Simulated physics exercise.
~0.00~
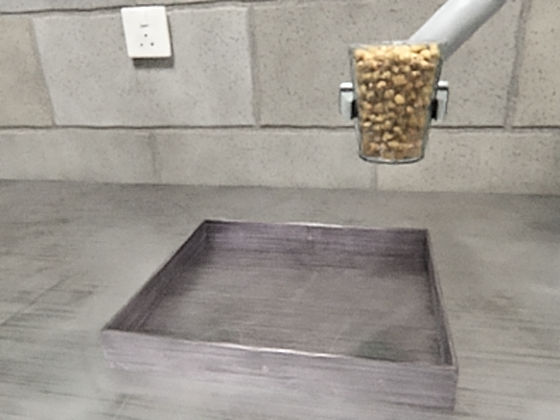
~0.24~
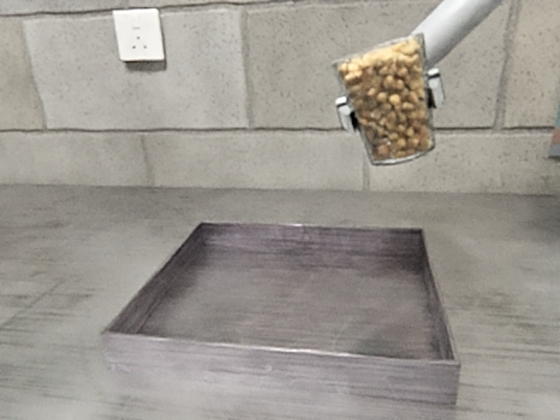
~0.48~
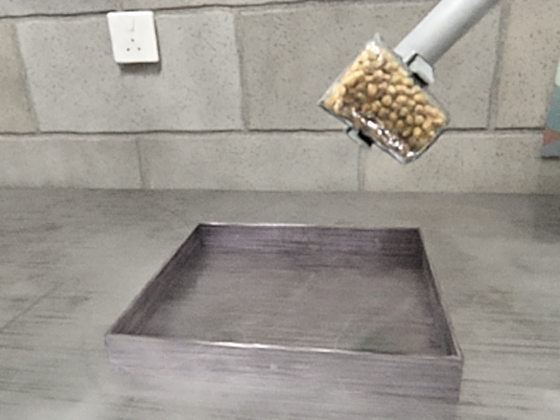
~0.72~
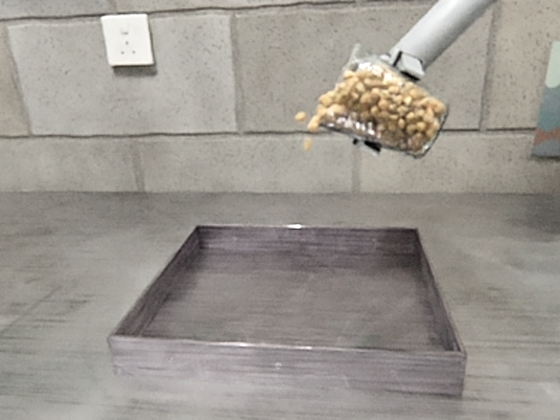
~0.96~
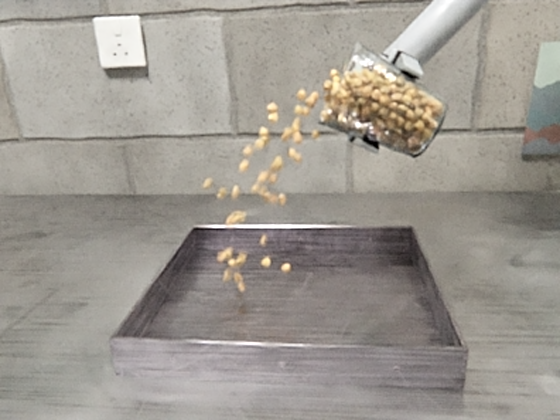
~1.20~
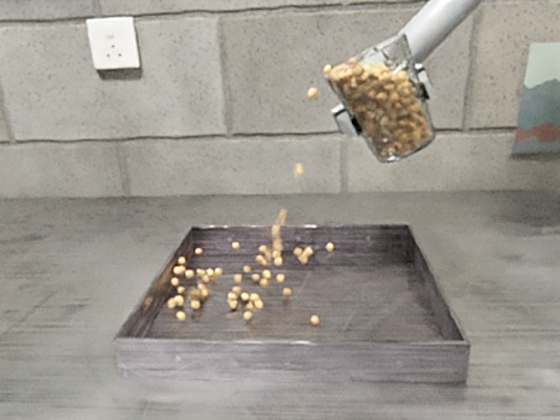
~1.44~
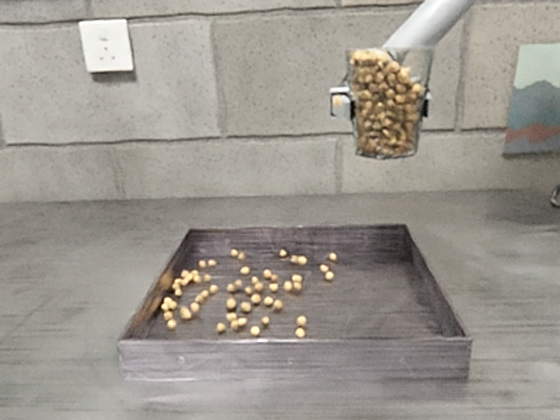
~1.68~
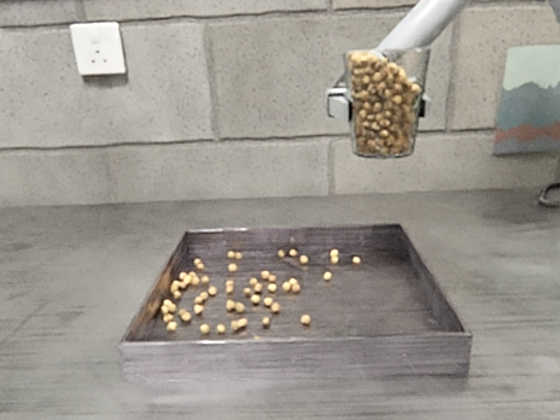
A clear tumbler filled with dried chickpeas hangs upright from a grey robot arm, above an empty, dark, shallow tray. The arm tips it to the left until it lies nearly on its side, the chickpeas sliding towards the rim. A few spill over the lip, then a loose stream falls and scatters across the tray. The tumbler swings back towards upright as the last stragglers drop. It ends level and still, holding most of its chickpeas, while a small share lies spread mainly over the left and middle of the tray.
